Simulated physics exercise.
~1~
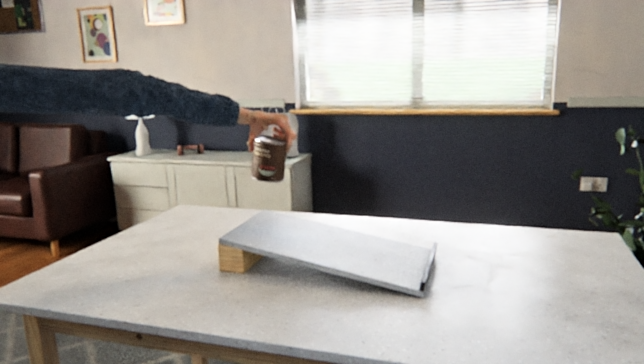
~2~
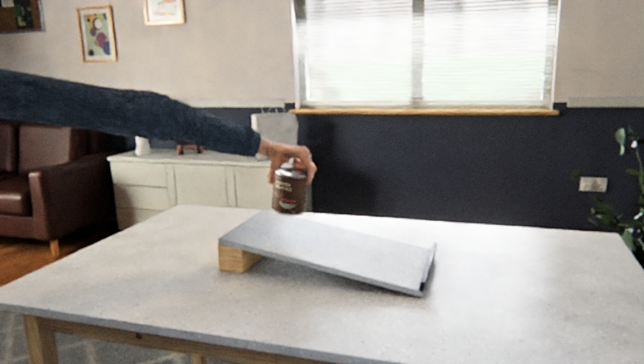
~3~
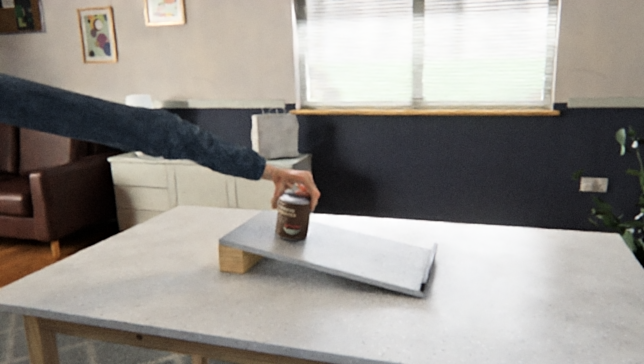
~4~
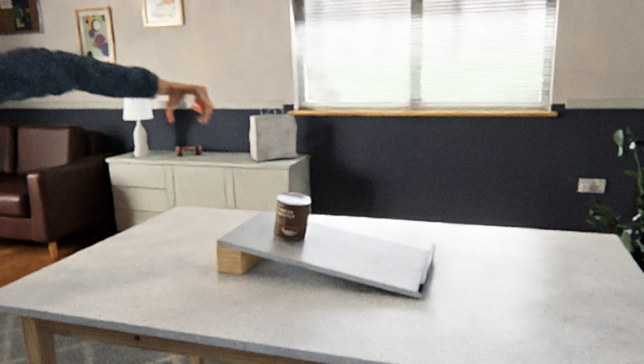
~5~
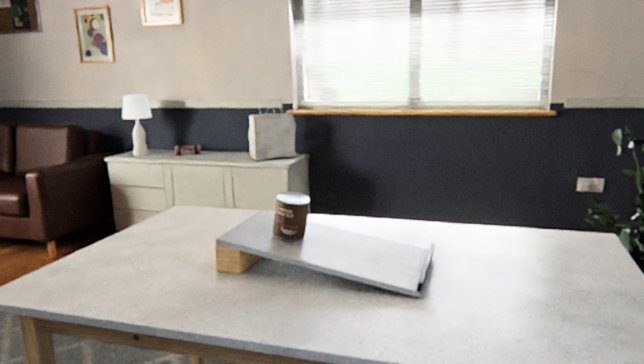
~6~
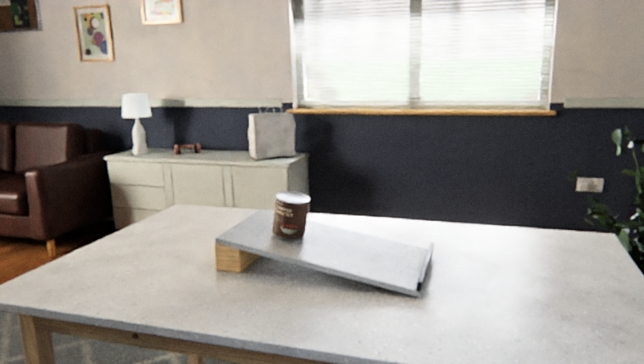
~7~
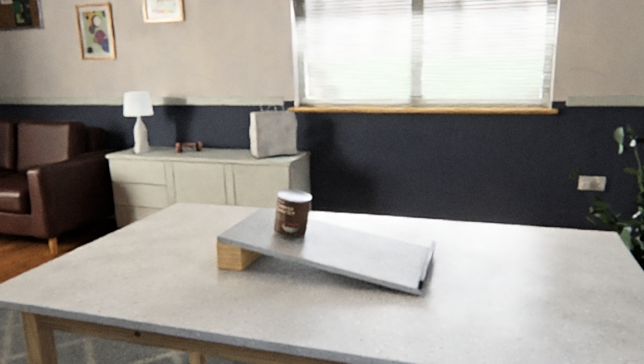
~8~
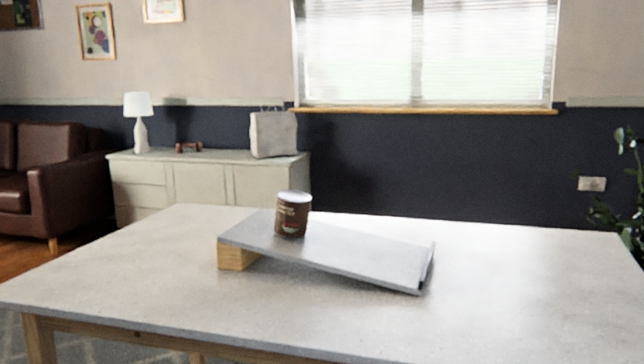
An arm reached in from the left holding a brown tin, lowered it onto the raised end of a sloping board on a table, then let go and drew back out of view, and the tin stayed still where it was put.
